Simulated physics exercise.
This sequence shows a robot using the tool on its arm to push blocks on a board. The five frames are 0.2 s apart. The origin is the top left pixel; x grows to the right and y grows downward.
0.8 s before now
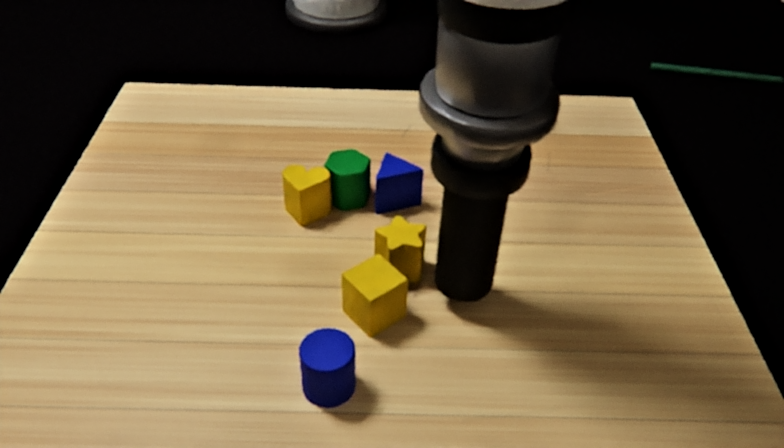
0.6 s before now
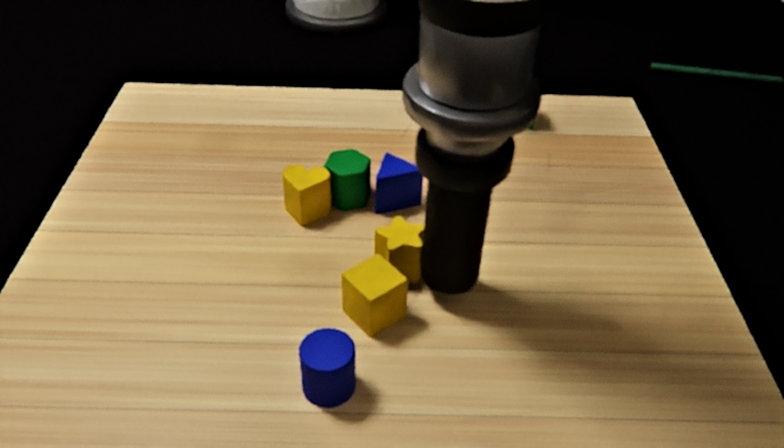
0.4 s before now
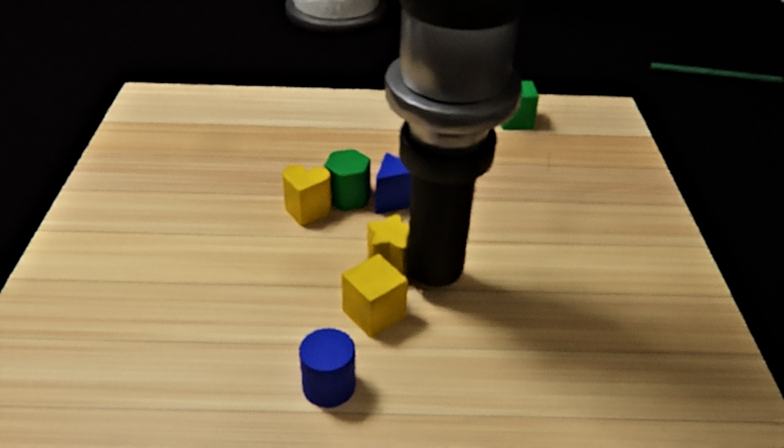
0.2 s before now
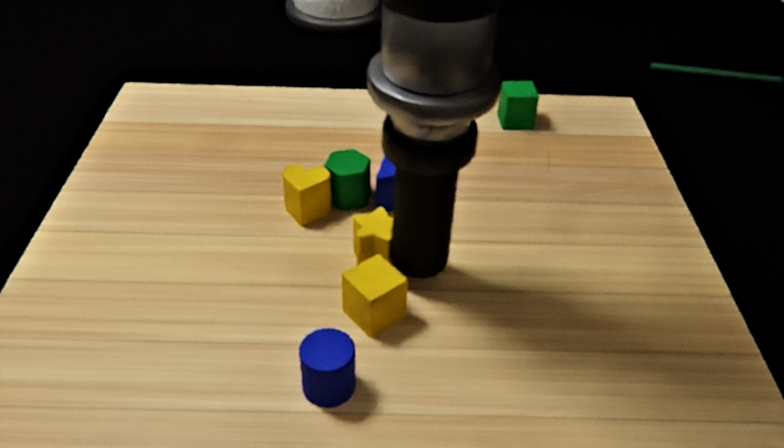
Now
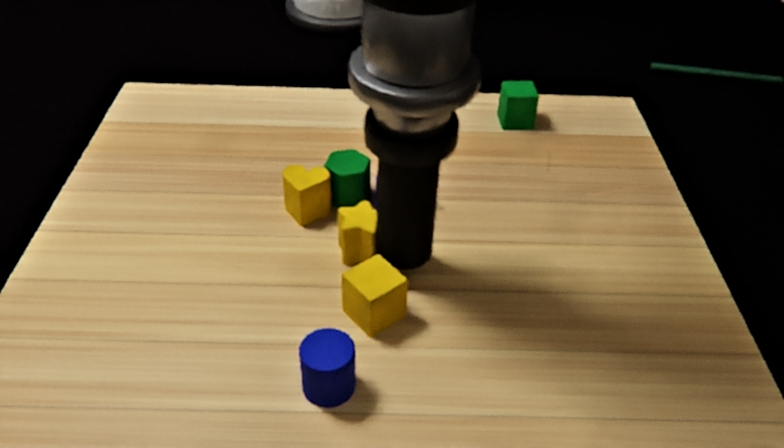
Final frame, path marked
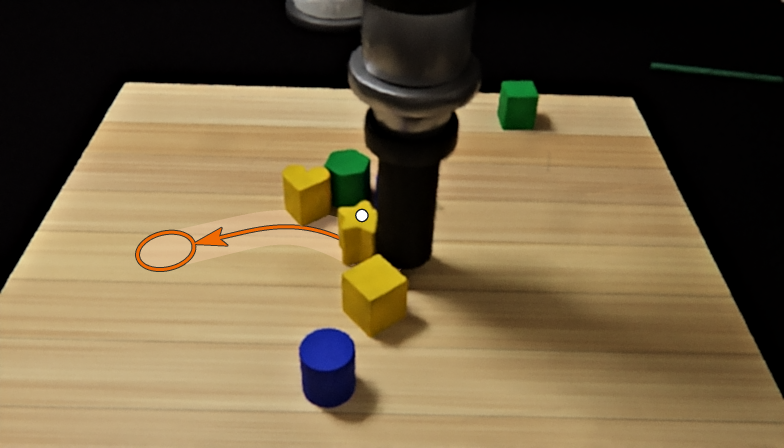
Black cylindrical robot tool sliding left across a wooden board, pushing a yellow star block toward the left past a yellow cube.
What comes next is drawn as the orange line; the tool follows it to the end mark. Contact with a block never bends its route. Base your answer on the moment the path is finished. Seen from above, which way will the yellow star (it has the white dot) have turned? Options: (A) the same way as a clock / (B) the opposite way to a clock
Letter A.
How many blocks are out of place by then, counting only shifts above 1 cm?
I expect two blocks to move.
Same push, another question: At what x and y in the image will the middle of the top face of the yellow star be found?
In the picture, that point is around (205, 174).
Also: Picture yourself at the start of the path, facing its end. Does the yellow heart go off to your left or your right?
To the path's right.
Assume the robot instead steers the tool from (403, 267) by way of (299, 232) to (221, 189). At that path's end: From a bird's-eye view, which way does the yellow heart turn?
Looking down on the board, it turns clockwise.
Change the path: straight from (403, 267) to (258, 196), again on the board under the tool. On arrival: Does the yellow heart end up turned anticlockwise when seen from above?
No, that is not what happens.
The line goes from (403, 267) through (332, 235) and (251, 231) to (166, 250); the dot is on the yellow star.
The first path, step by step. One third of the way, tool (331, 220); yellow heart (280, 163), turned 10° clockwise; yellow star (289, 186).
Two thirds of the way, tool (248, 216); yellow heart (263, 153), turned 40° clockwise; yellow star (217, 175), turned 15° clockwise.
At the end, tool (162, 236); yellow heart (263, 153), turned 40° clockwise; green hexagon unmoved; yellow star (205, 174), turned 50° clockwise.
